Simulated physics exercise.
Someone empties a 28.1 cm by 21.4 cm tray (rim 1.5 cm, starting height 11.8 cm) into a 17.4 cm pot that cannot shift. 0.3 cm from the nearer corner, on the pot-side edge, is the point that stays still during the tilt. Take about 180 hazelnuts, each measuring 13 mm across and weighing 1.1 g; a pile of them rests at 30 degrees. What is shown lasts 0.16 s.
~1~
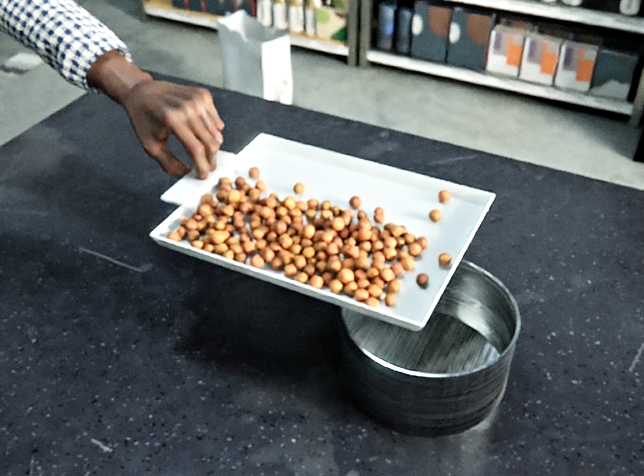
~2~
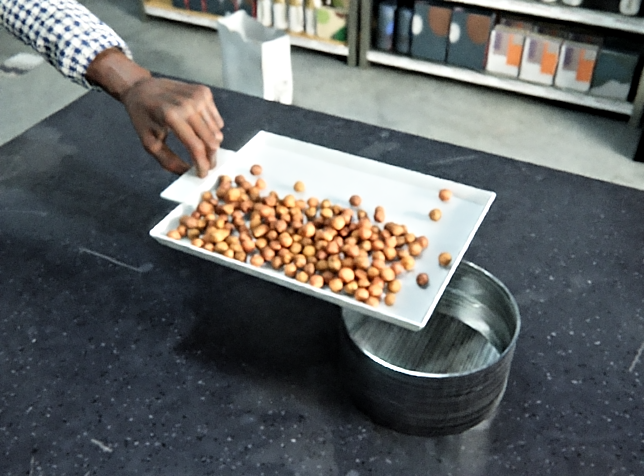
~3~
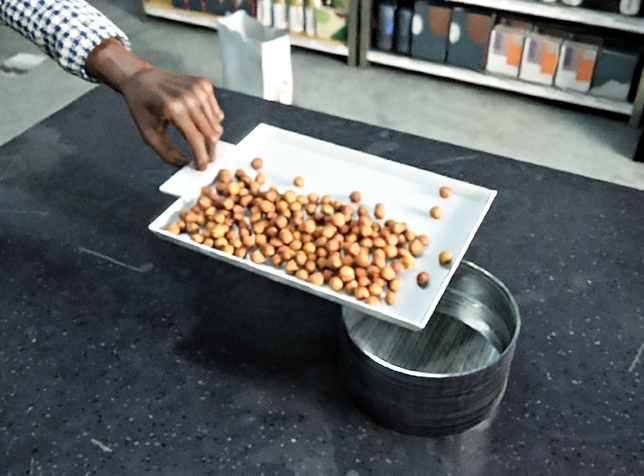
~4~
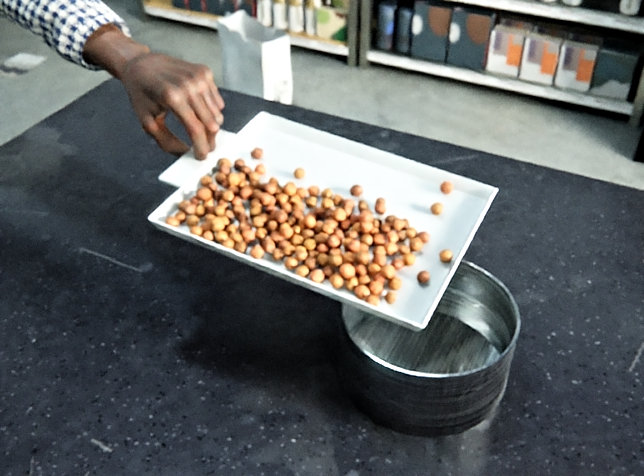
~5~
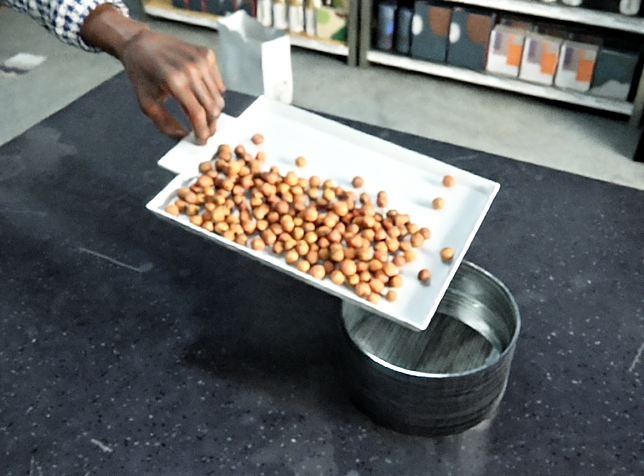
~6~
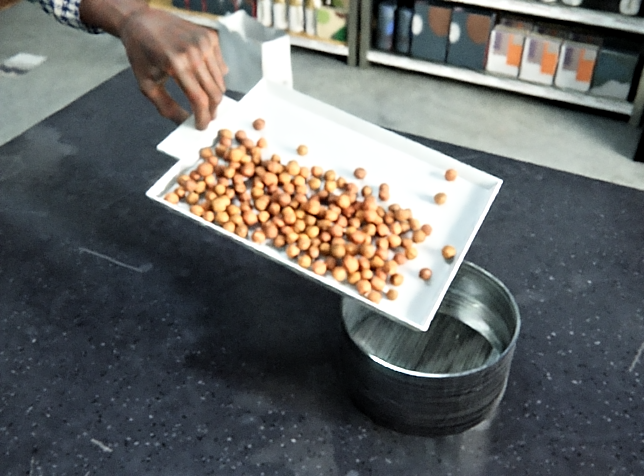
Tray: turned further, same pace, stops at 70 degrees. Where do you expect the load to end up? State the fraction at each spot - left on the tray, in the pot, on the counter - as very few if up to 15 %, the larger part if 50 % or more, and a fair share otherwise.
Left on the tray: Very few. Pot: A fair share. Counter: The larger part.
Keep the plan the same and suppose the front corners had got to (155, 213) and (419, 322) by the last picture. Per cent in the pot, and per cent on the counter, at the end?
In the pot: 0 per cent; on the counter: 100 per cent.
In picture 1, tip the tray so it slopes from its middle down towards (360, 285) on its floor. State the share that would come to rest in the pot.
Something like 5 in a hundred.
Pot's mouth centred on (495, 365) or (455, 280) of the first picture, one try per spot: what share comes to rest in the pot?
In order, about 90 and about 5 per cent.
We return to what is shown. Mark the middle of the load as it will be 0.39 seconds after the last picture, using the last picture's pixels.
Load centre est.: (409, 258) px.
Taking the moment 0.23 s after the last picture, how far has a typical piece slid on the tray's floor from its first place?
I'd say close to 3 centimetres.
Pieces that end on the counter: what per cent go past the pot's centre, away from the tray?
Some 90 per cent.
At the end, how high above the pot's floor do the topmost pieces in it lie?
I'd say near 1.5 centimetres.
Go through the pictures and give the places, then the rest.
In the first frame, tray tilt 0 degrees, front corners at (159, 233) and (418, 319); middle of the pieces at (303, 235); pot at (429, 309).
In the second frame, tray tilt 1 degrees, front corners at (159, 231) and (418, 319); middle of the pieces at (303, 234).
In the third frame, tray tilt 2 degrees, front corners at (158, 225) and (419, 319); middle of the pieces at (304, 231).
In the fourth frame, tray tilt 5 degrees, front corners at (157, 217) and (419, 320), lowest corner right front; middle of the pieces at (304, 225).
In the fifth frame, tray tilt 9 degrees, front corners at (156, 205) and (420, 320), lowest corner right front; middle of the pieces at (305, 217).
In the sixth frame, tray tilt 13 degrees, front corners at (156, 192) and (421, 321), lowest corner right front; middle of the pieces at (306, 209); pot at (429, 309).
Then, 0.23 s after the last picture, tilt 41 degrees; the tray holds 100 %, the pot 0 %.
Then, 0.39 s after the last picture, tilt 62 degrees; the tray holds 90 %, the pot 0 %.
Then, 0.67 s after the last picture, tilt 70 degrees; the tray holds 10 %, the pot 15 %.
In the end, tray 0 %, pot 25 %, counter 75 %.
